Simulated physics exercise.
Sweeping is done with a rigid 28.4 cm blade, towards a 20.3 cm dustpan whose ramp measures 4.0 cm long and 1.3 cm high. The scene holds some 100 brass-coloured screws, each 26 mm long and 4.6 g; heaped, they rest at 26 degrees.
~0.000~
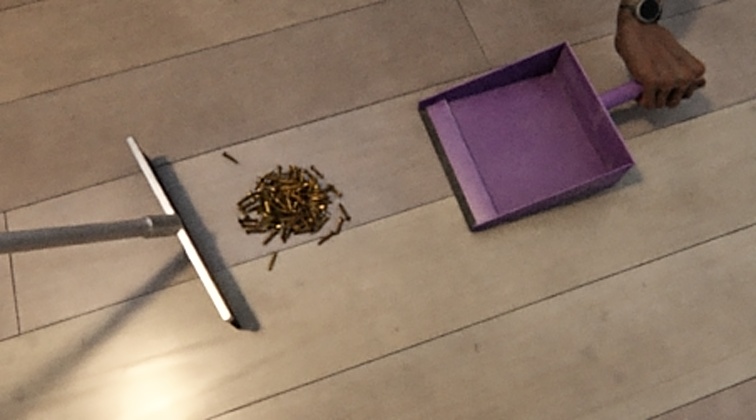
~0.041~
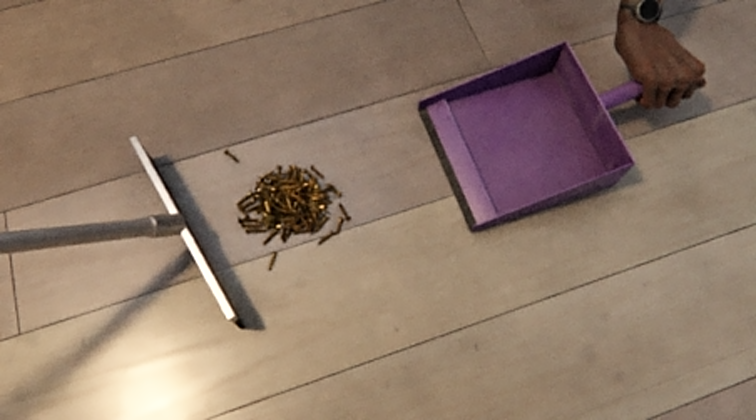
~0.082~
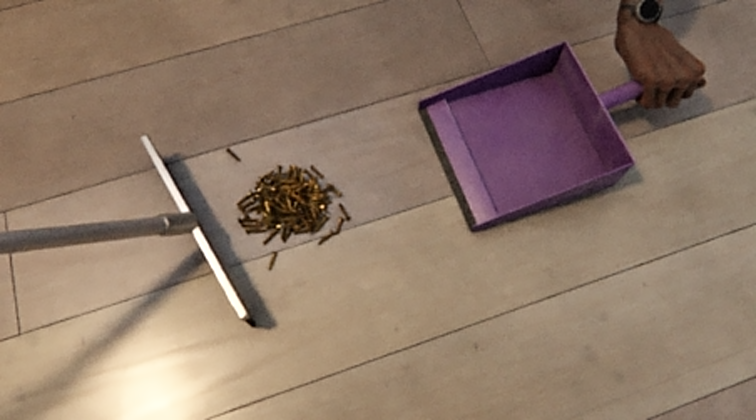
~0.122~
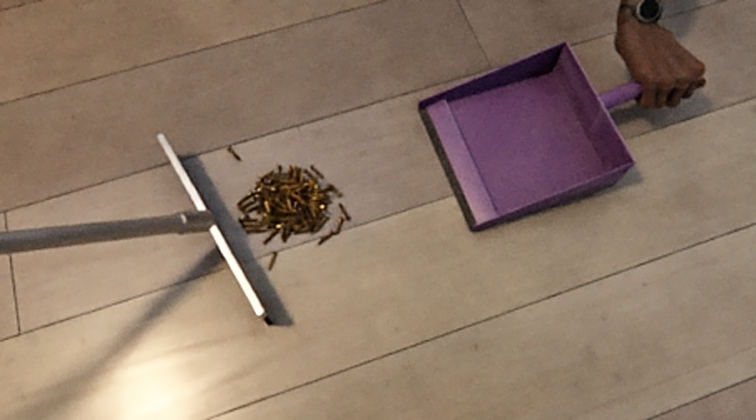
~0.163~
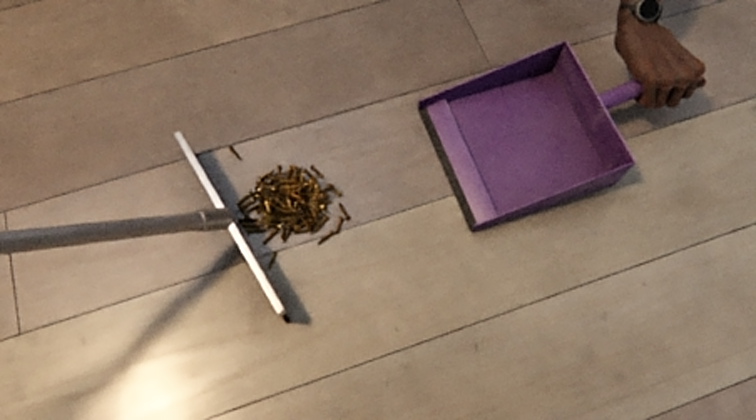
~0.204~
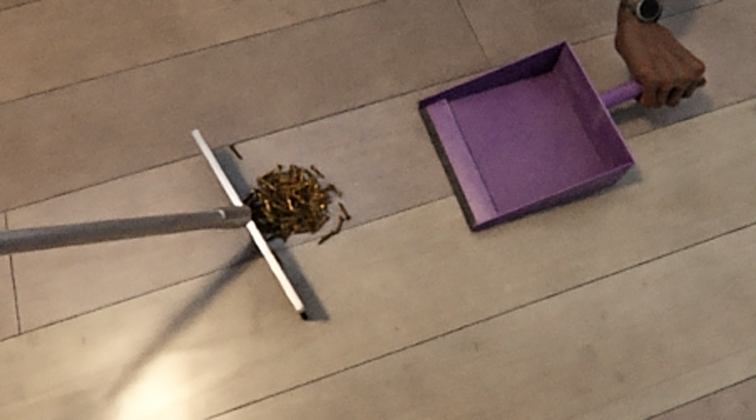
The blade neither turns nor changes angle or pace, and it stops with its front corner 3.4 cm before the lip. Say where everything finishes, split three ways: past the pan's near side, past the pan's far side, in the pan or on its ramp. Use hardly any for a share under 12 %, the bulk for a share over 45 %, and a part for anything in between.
Near side: Hardly any, far side: Hardly any, pan: Hardly any.
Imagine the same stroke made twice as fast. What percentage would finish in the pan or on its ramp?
It would be around 40 percent.
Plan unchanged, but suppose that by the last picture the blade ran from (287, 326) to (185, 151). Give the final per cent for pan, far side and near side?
Pan: 0, far side: 0, near side: 5.
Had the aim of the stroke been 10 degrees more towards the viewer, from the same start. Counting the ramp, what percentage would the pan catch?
Pan plus ramp: Some 0 %.
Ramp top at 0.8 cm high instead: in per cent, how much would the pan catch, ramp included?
That change would give about 0 per cent.
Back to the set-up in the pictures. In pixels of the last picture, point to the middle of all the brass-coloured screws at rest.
I'd say roughly (416, 166).
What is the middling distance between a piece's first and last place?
It works out to some 18 cm.
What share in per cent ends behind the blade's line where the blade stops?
0 %.
After 0.40 s, middle of the blade 17 cm from the lip; 0 % over the lip, far side 0 %, near side 0 %.
Then, at 0.54 s, middle of the blade 10 cm from the lip; 0 % over the lip, far side 5 %, near side 0 %.
After 0.80 s, middle of the blade 7 cm from the lip; 5 % over the lip, far side 5 %, near side 0 %.
By 1.3 s all is still; near side 0 %, far side 5 %, pan 5 %, in front of the lip or behind the blade 90 %.
